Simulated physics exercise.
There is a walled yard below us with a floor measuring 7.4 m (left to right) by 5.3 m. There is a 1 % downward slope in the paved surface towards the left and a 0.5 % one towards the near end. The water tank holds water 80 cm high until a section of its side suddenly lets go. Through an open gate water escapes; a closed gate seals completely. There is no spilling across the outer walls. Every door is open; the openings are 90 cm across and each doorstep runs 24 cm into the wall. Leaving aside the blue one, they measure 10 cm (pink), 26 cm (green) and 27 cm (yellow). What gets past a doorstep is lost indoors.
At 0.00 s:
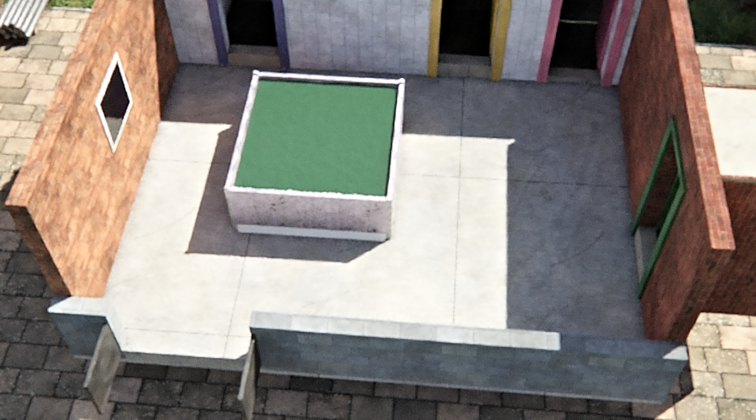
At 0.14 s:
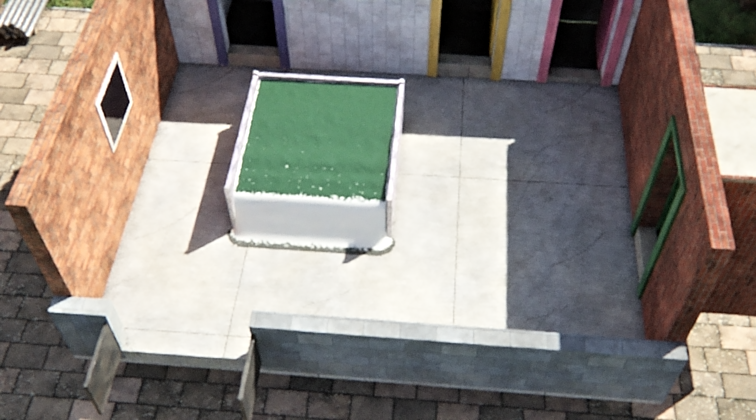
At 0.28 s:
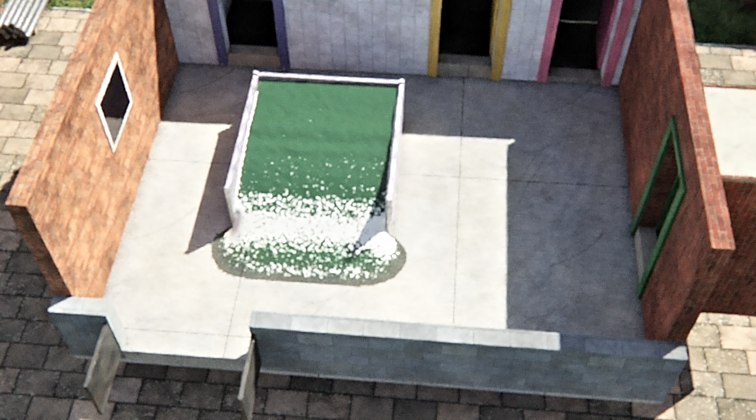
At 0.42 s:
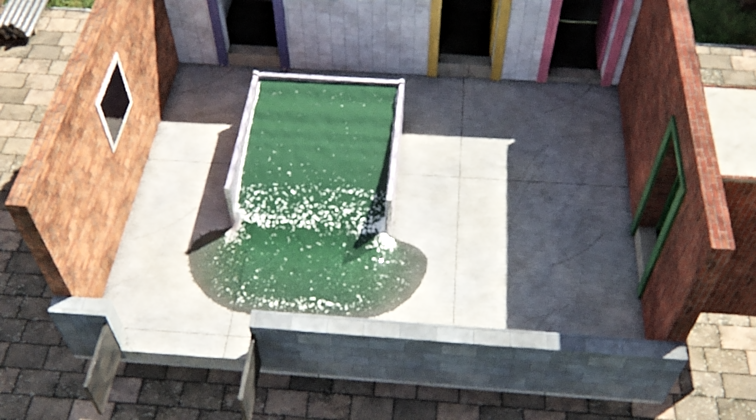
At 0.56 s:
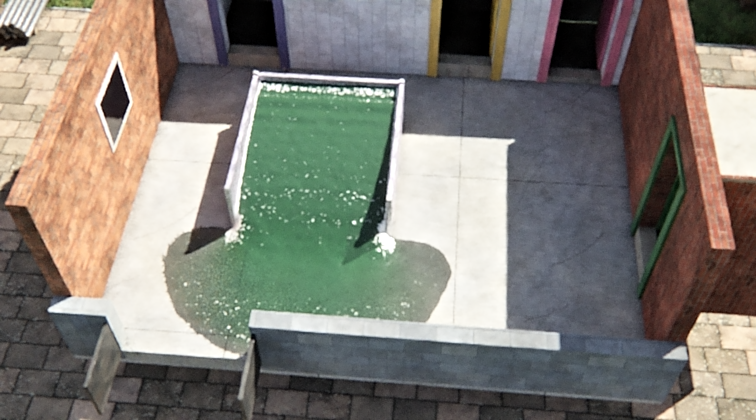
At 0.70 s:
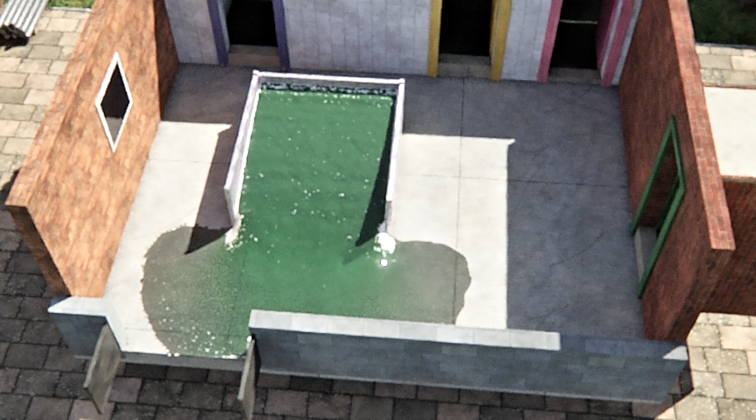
A square tank of green water in a walled yard lost its near side, and the water poured out in a white, foamy rush, then spread across the pale floor to the low front wall.
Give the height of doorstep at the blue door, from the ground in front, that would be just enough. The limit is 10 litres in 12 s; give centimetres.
Close to 10 cm.
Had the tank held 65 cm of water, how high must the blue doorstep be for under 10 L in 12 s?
Roughly 7.5 cm high.
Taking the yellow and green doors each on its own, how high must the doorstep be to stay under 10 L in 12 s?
You'd want about 6.0 centimetres at yellow and about 17 centimetres at green.
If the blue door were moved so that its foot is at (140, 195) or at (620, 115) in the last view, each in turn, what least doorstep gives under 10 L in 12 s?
In turn: Roughly 7.5 cm, roughly 8.0 cm.
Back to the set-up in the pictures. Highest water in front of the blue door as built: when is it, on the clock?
I'd guess close to 8.5 seconds.
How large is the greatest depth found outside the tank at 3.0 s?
About 38 cm.
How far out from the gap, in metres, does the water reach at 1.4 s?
Close to 4.0 metres, I'd say.
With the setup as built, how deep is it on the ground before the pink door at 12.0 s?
Depth: Near 3.0 cm.
After 1.4 s water covers 25 % of the floor, deepest (56 cm) near (291, 346); it has not reached the blue door.
After 3.0 s water covers 45 % of the floor, deepest (38 cm) near (92, 332); it has not reached the blue door.
After 12.0 s water covers 100 % of the floor, deepest (14 cm) near (107, 287); 10 cm at the blue door, 0 litres in over its 25 cm doorstep.
At the blue door as built, the water arrived by 5.1 s and peaked near 14 cm at 8.4 s.
Run again over the same 12 s with other heights there, 19 litres in over 9 cm, 2 litres over 12.5 cm. The limit of 10 litres is kept from about 10 cm up.
